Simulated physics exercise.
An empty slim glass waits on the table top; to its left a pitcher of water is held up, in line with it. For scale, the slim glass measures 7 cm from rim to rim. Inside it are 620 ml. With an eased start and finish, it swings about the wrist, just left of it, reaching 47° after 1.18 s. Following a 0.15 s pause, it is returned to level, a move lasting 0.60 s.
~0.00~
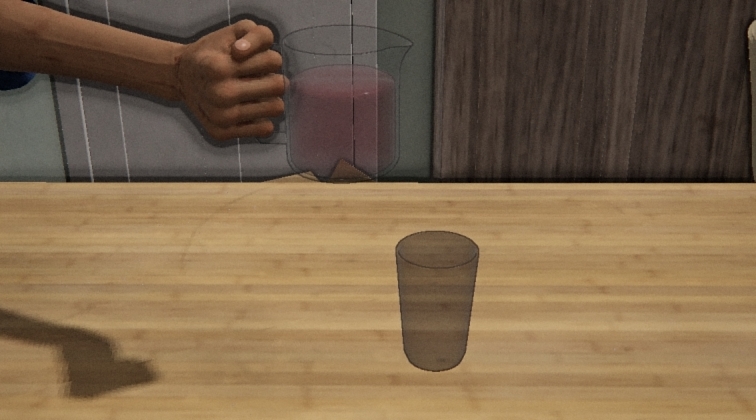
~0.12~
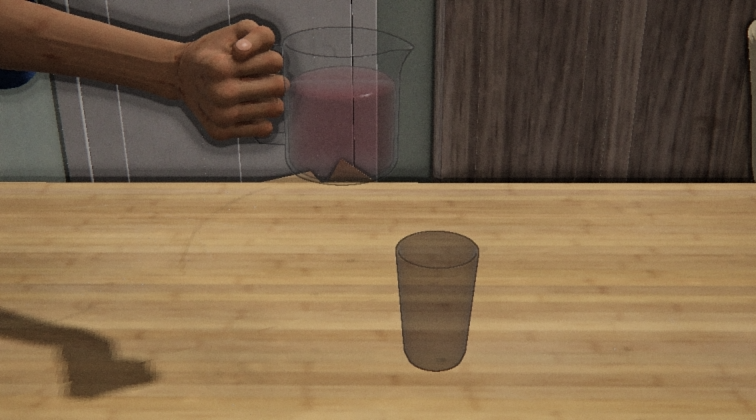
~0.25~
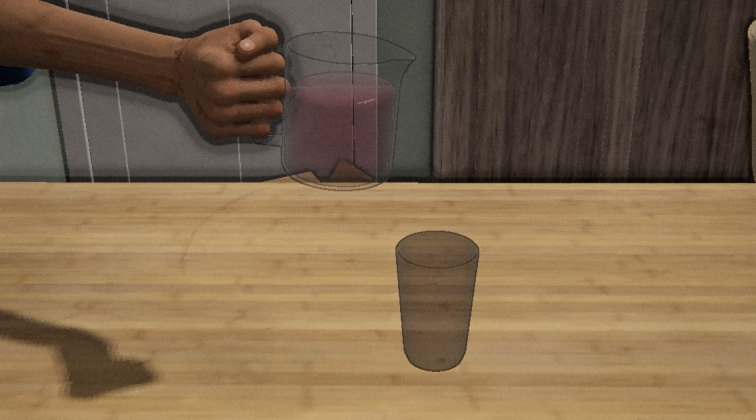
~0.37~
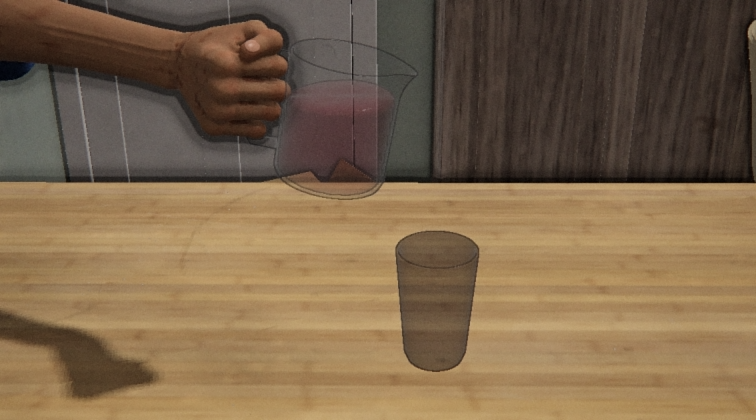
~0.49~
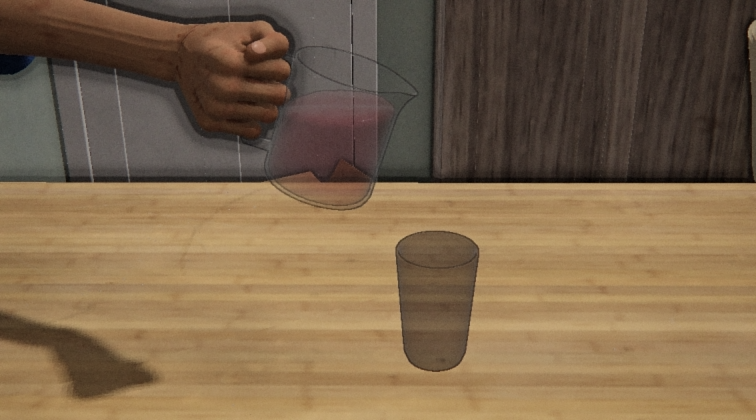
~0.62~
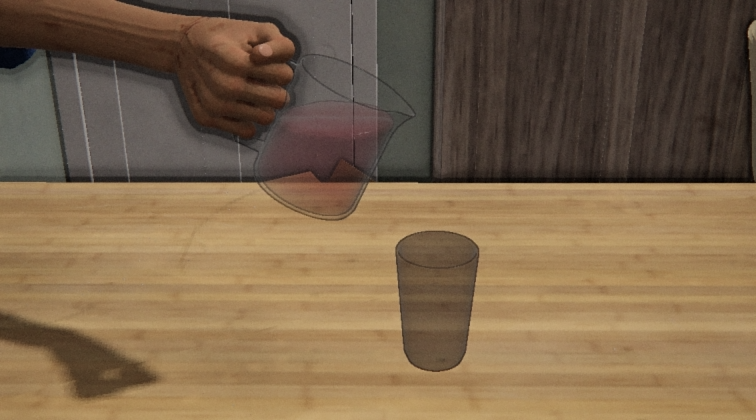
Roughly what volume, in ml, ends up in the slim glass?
70 ml.
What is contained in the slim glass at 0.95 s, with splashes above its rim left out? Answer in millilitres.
Contents at that moment: Approx. 0 ml.
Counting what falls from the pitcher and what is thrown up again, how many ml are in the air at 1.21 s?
Roughly 20 ml is airborne.
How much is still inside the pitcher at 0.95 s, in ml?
Remaining volume: Approx. 610 ml.
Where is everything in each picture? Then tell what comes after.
It leans 0°; its right rim is at (413, 42); the water meets the walls at (300, 76) and (383, 77); the slim glass's rim runs from (397, 251) to (478, 251), in the first frame.
It leans 1°; its right rim is at (414, 45); the water meets the walls at (301, 78) and (386, 80), in the second frame.
It leans 5°; its right rim is at (416, 56); the water meets the walls at (297, 85) and (387, 84), in the third frame.
It leans 10°; its right rim is at (418, 72); the water meets the walls at (293, 93) and (382, 95), in the fourth frame.
It leans 17°; its right rim is at (418, 92); the water meets the walls at (289, 106) and (395, 105), in the fifth frame.
It leans 25°; its right rim is at (416, 113); the water meets the walls at (279, 127) and (384, 115), in the sixth frame.
By 0.95 s the tilt is 43° and the slim glass has 0 ml, the pitcher 605 ml, and 0 ml is on the table top.
By 1.21 s the tilt is 47° and the slim glass has 25 ml, the pitcher 575 ml, and 0 ml is on the table top.
By 1.47 s the tilt is 41° and the slim glass has 60 ml, the pitcher 545 ml, and 0 ml is on the table top.
By 1.75 s the tilt is 10° and the slim glass has 70 ml, the pitcher 545 ml, and 0 ml is on the table top.
At rest the slim glass has 70 ml, the pitcher 545 ml, and 0 ml is on the table top.
